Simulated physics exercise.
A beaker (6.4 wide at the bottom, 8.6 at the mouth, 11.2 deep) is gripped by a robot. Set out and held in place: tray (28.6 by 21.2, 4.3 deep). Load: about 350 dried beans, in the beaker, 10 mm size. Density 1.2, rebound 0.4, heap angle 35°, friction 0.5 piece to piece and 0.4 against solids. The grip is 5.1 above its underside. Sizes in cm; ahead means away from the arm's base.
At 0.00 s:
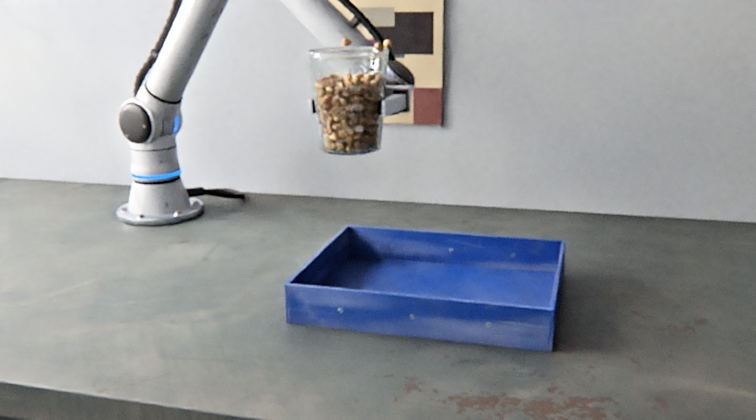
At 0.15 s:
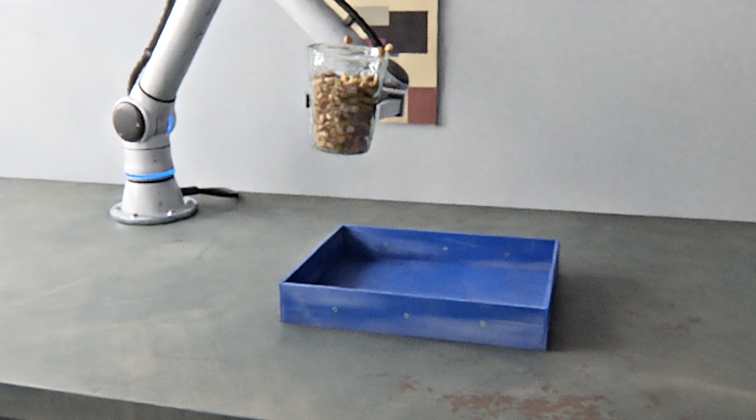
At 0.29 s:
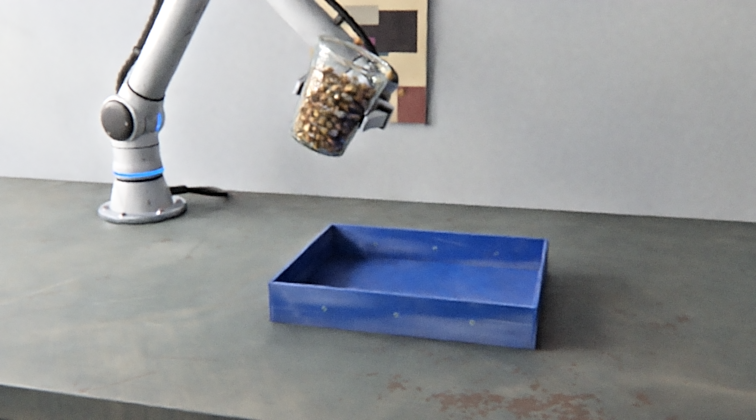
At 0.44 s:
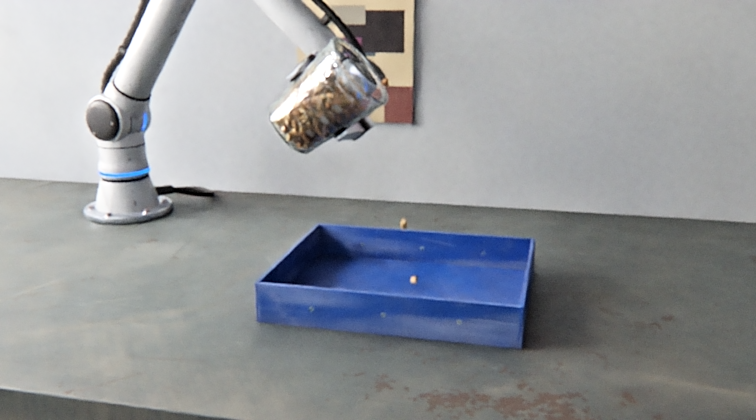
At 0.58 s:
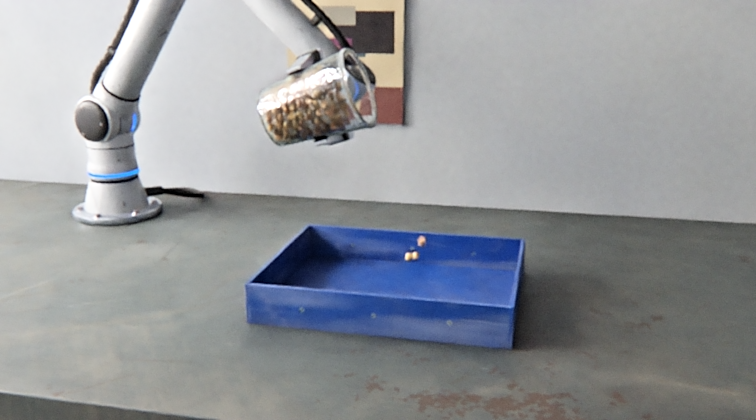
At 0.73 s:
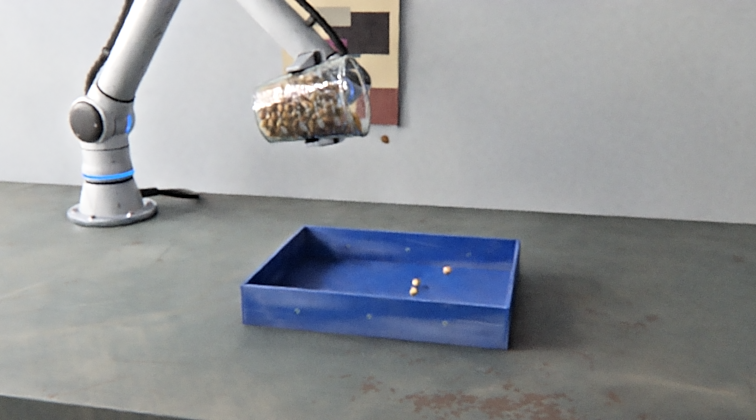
A robot arm tilts a clear beaker of dried beans, and a few drop into the blue tray.
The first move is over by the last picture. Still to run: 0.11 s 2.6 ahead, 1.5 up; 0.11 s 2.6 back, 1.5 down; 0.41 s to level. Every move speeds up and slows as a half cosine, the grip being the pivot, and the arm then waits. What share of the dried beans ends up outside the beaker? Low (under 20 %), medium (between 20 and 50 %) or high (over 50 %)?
Share outside the beaker: Medium (between 20 and 50 %).
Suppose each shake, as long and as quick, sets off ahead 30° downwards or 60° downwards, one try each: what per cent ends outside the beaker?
Some 15 and 5 per cent.
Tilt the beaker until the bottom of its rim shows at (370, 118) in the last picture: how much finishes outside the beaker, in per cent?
About 15 per cent.
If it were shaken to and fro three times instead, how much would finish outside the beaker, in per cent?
Then about 65 per cent.
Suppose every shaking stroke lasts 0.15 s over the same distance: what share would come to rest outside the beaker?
It would be near 15 per cent.
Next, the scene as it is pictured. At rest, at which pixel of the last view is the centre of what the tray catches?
Near (431, 294).
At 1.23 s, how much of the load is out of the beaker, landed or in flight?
About 30 per cent by then.
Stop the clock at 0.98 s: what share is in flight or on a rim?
Some 23 per cent.
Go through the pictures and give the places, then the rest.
The first frame shows the beaker middle at (350, 102), level; upper third of the load around (349, 86), from x 320 to 385, top at y 40; 351 in the beaker.
The second frame shows the beaker middle at (344, 101), tilted 7° forward; upper third of the load around (345, 86), from x 315 to 390, top at y 40.
The third frame shows the beaker middle at (335, 100), tilted 27° forward; upper third of the load around (335, 86), from x 300 to 400, top at y 40; 349 in the beaker, 2 in flight or on a rim.
The fourth frame shows the beaker middle at (324, 102), tilted 51° forward; upper third of the load around (322, 88), from x 280 to 415, top at y 65; 349 in the beaker, 1 in the tray, 1 in flight or on a rim.
The fifth frame shows the beaker middle at (315, 104), tilted 71° forward; upper third of the load around (312, 89), from x 265 to 420, top at y 70; 348 in the beaker, 3 in the tray.
The sixth frame shows the beaker middle at (310, 105), tilted 78° forward; upper third of the load around (303, 91), from x 260 to 445, top at y 75; 347 in the beaker, 3 in the tray, 1 in flight or on a rim.
After 0.98 s, tilted 77° forward, highest piece 24 above the table; 268 in the beaker, 4 in the tray, 79 in flight or on a rim.
After 1.23 s, tilted 17° forward, highest piece 28 above the table; 243 in the beaker, 102 in the tray, 6 in flight or on a rim.
After 1.56 s, level, highest piece 27 above the table; 243 in the beaker, 108 in the tray.
After 2.61 s, level, highest piece 27 above the table; 243 in the beaker, 108 in the tray.
In the end, 243 in the beaker, 108 in the tray. That is 31 % outside the beaker.
